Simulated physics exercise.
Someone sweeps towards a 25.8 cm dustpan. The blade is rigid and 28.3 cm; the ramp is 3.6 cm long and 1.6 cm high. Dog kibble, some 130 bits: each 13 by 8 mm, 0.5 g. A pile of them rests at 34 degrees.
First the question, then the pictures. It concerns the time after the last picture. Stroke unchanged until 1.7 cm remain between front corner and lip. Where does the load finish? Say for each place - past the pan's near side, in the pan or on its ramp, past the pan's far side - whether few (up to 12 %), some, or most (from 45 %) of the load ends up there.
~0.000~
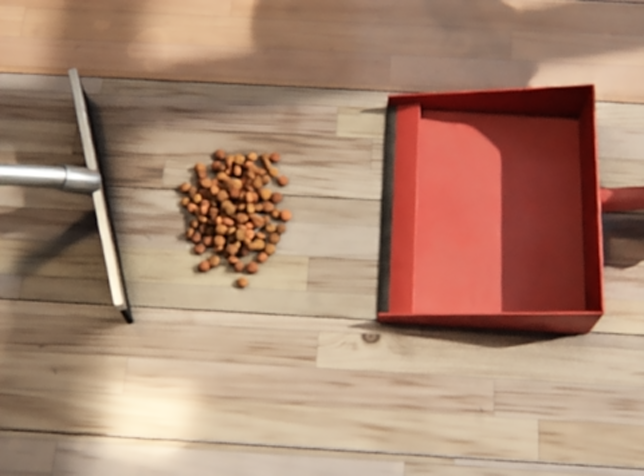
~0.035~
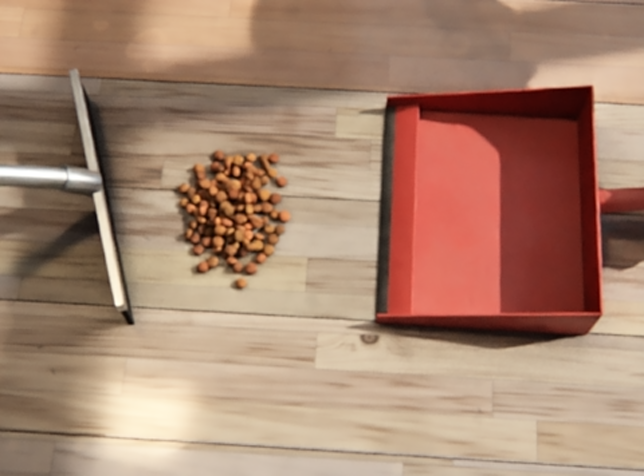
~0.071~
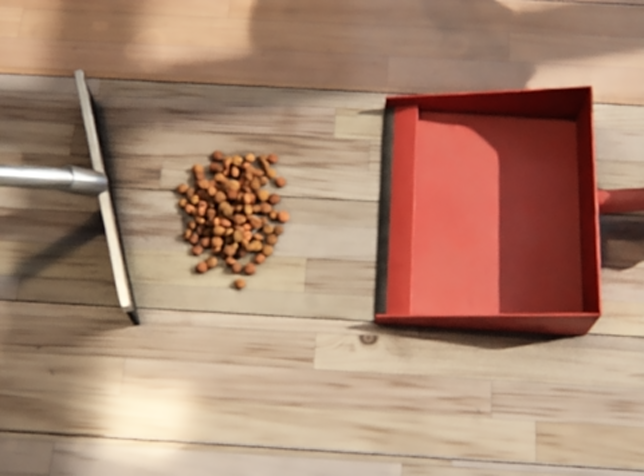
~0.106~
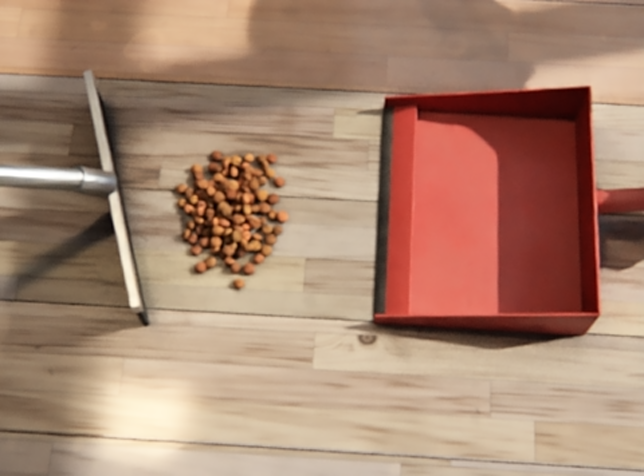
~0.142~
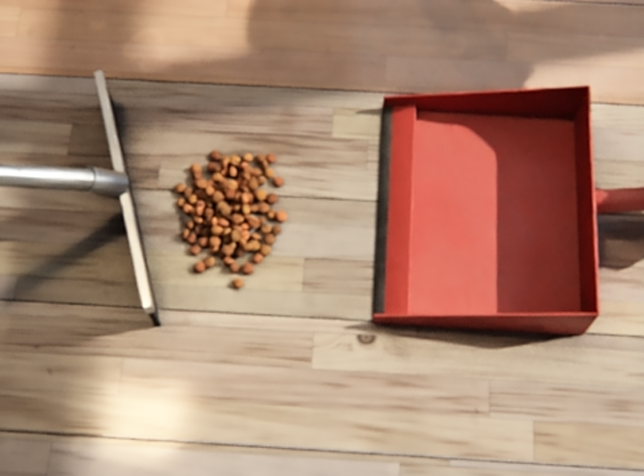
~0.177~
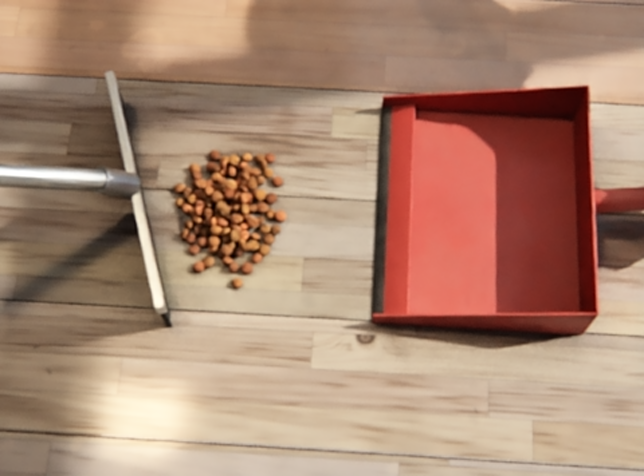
Past the pan's near side: Few, in the pan or on its ramp: Few, past the pan's far side: Few.
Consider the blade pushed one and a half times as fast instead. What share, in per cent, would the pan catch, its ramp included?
About 0 per cent.
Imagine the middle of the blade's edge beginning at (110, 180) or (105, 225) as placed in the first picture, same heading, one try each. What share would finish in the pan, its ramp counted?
I'd put it near 10 per cent for the first and near 0 per cent for the second.
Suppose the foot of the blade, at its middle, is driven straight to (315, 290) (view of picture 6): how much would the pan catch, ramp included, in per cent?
Close to 0 in a hundred.
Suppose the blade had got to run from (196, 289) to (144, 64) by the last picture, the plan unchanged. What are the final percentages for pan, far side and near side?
Split: Pan = 15, far = 5, near = 0.
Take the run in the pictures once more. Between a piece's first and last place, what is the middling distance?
It works out to roughly 14 cm.
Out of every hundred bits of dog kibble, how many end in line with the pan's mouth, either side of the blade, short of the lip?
Roughly 95 in a hundred.
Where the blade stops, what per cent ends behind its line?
Around 0 in a hundred.
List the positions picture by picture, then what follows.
In the first picture, blade from (120, 305) to (75, 77), moved 0.0 cm, 0 of the pieces shifted so far; middle of the pieces at (235, 210); pan at (501, 216).
In the second picture, blade from (121, 306) to (76, 78), moved 0.2 cm, 0 of the pieces shifted so far; middle of the pieces at (233, 211).
In the third picture, blade from (127, 307) to (81, 79), moved 0.9 cm, 0 of the pieces shifted so far; middle of the pieces at (232, 211).
In the fourth picture, blade from (137, 307) to (90, 79), moved 2.1 cm, 0 of the pieces shifted so far; middle of the pieces at (231, 211).
In the fifth picture, blade from (149, 308) to (101, 80), moved 3.4 cm, 0 of the pieces shifted so far; middle of the pieces at (230, 211).
In the sixth picture, blade from (161, 308) to (112, 80), moved 4.7 cm, 0 of the pieces shifted so far; middle of the pieces at (229, 211); pan at (495, 217). The blade's pace is about 0.37 m/s.
After 0.44 s, middle of the blade 16 cm from the lip; 0 % over the lip, far side 0 %, near side 0 %.
After 0.61 s, middle of the blade 10 cm from the lip; 0 % over the lip, far side 0 %, near side 0 %.
Then, at 0.91 s, middle of the blade 6 cm from the lip; 5 % over the lip, far side 0 %, near side 0 %.
In the end, at 1.2 s, near side 0 %, pan 5 %, far side 0 %, in front of the lip or behind the blade 95 %.
